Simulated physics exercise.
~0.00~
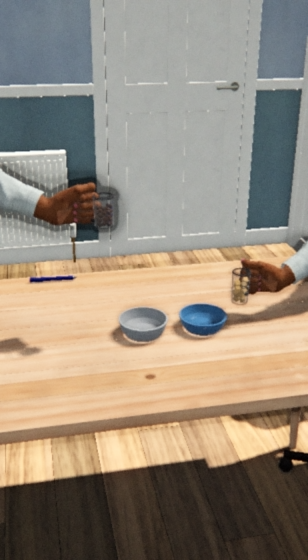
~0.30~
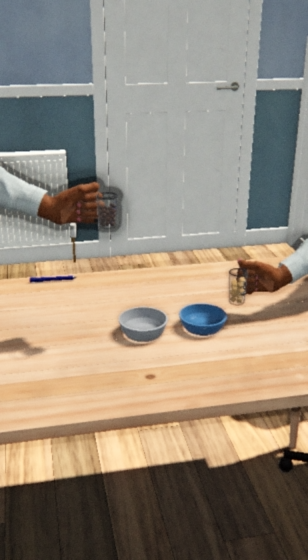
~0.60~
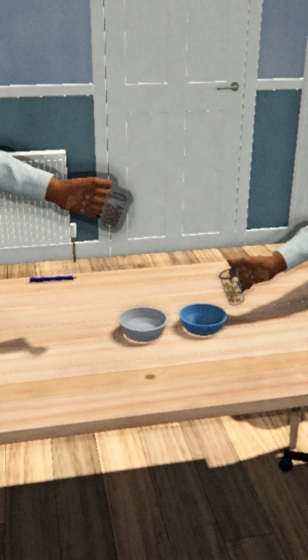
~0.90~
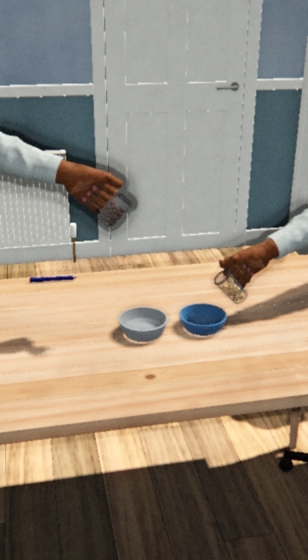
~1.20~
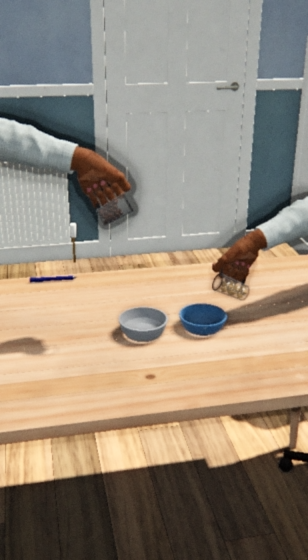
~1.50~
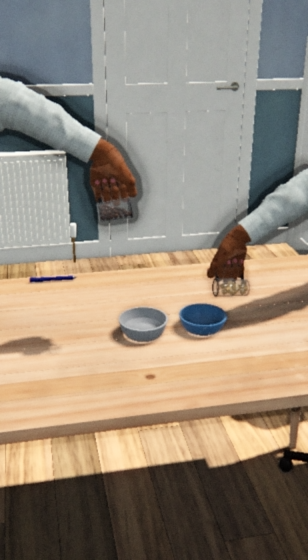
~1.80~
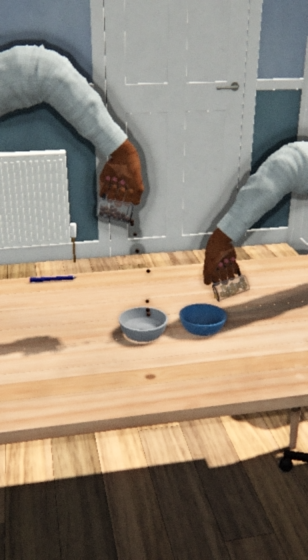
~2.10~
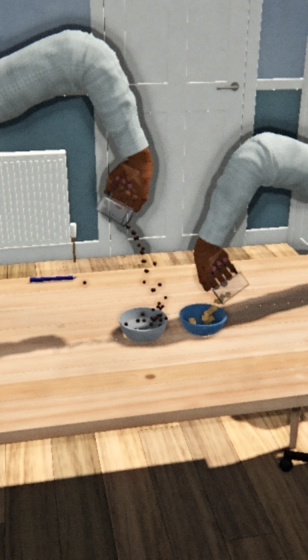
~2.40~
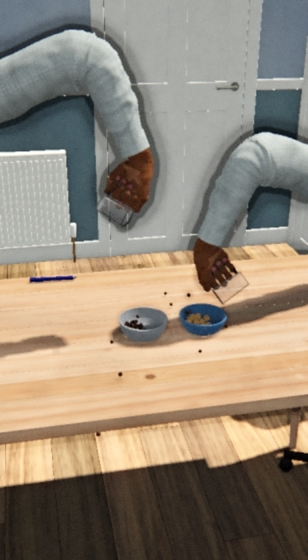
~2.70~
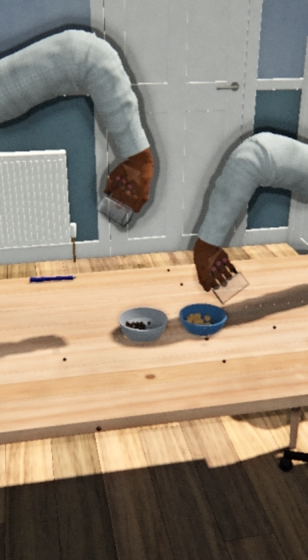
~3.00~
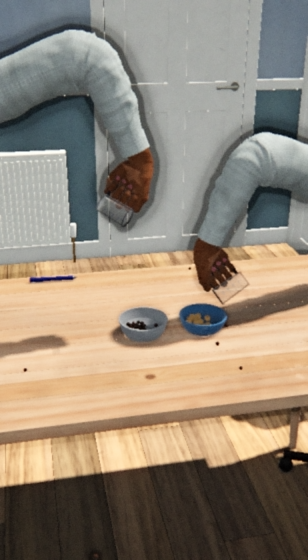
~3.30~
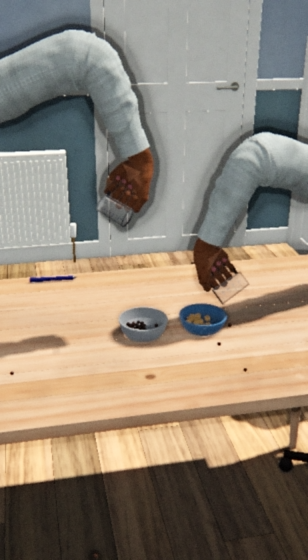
Two hands tip cups over two bowls, and only the left one's dark pieces scatter.
